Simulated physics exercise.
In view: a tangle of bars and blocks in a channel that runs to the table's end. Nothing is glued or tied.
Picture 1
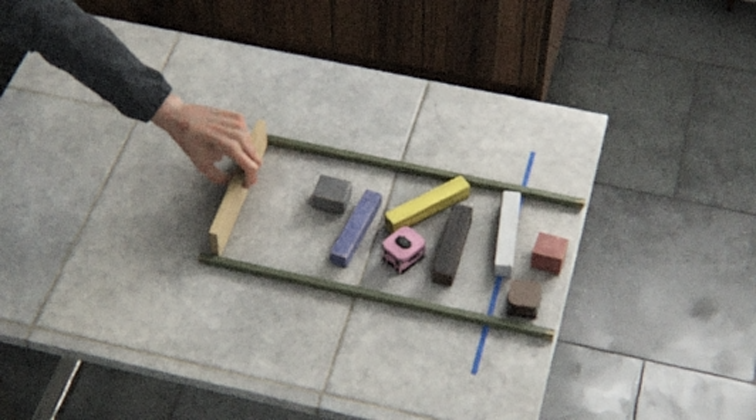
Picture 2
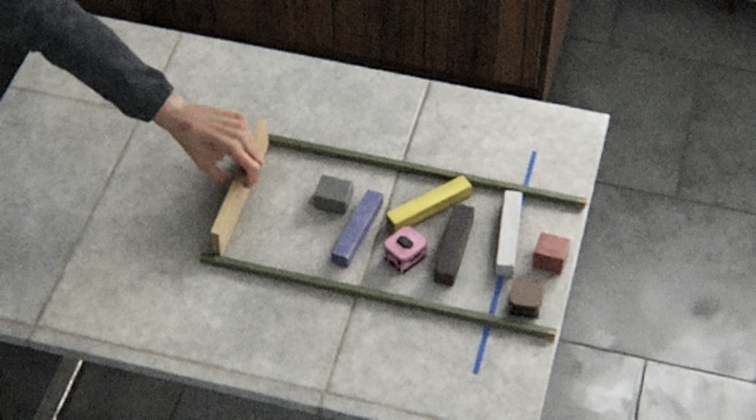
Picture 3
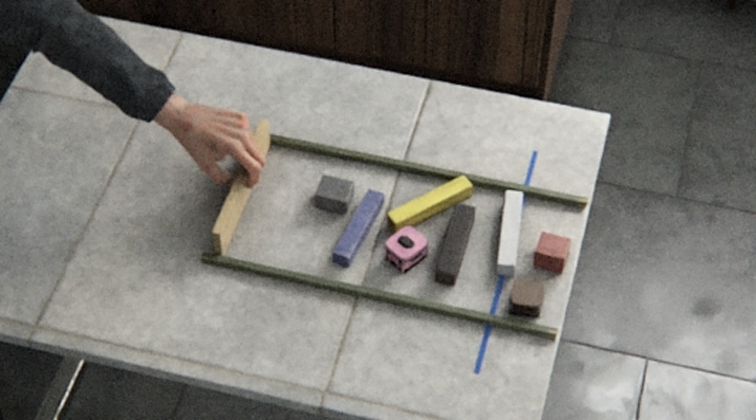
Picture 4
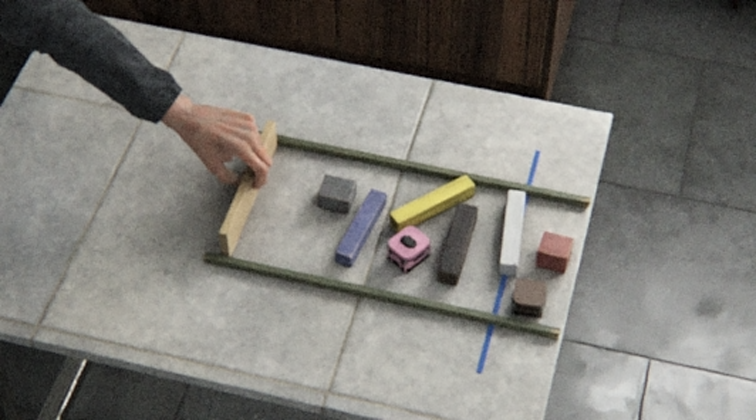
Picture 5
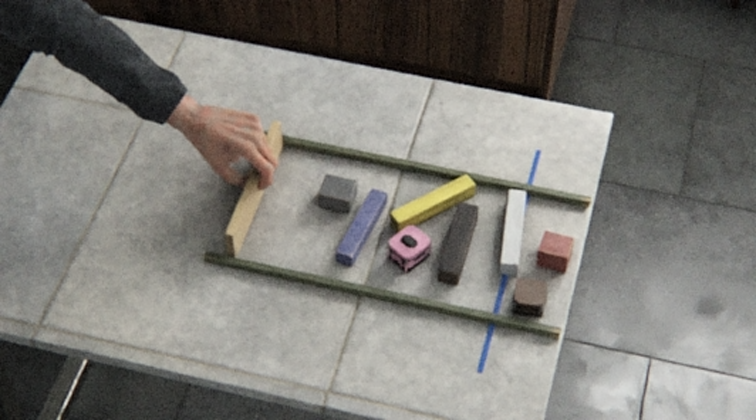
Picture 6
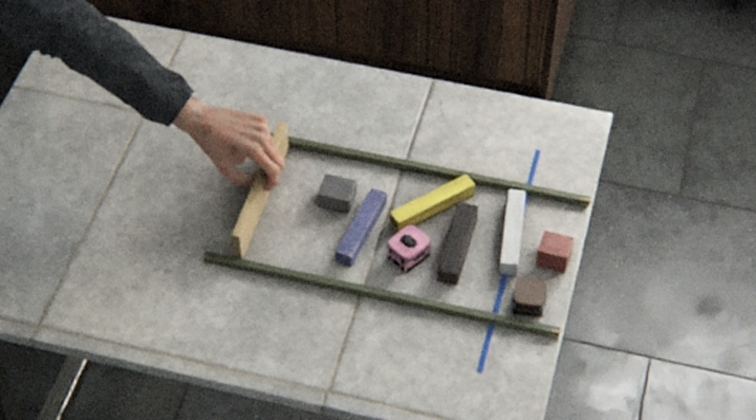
The clip opens on a hand holding a wooden board upright at the left of a channel between two rails, with scattered bars, blocks and a pink case lying beyond it. The hand slides the board slowly a short way right, toward the grey block, while the scattered objects stay put relative to the table.
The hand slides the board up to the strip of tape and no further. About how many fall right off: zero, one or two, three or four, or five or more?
Outcome: The number that fall off is three or four.
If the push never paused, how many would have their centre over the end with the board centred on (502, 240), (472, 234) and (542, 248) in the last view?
It would be 4, 1 and 6.
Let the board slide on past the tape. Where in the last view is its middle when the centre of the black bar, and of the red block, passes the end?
Near (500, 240) and (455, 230).
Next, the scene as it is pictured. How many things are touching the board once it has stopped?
2 of them.
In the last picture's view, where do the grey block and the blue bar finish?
About (532, 233), and the other about (531, 277).
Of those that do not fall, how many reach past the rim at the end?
That would be 1.
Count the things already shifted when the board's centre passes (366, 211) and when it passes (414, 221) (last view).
4 and 6.
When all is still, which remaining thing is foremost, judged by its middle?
Foremost is the yellow stick.
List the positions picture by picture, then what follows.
The first picture shows red block (550, 253); brown case (524, 300); white bar (507, 233); board (239, 187); tape (505, 256).
The second picture shows brown case (525, 299); blue bar (358, 228).
The third picture shows white bar (510, 233); black bar (455, 244).
The fourth picture shows red block (555, 252); grey block (337, 194).
The fifth picture shows brown case (530, 298); pink case (409, 249).
The sixth picture shows red block (555, 251); brown case (529, 298); white bar (513, 232); board (261, 190); tape (511, 254).
A little later, none off yet; red block at rest near (555, 251); brown case at rest near (529, 298); white bar at rest near (513, 232).
Next, none off yet; red block at rest near (558, 252); brown case at rest near (529, 298); white bar shifted a little near (537, 238).
When it is over, the number that fall off is three or four; down, black bar, white bar, brown case and red block.
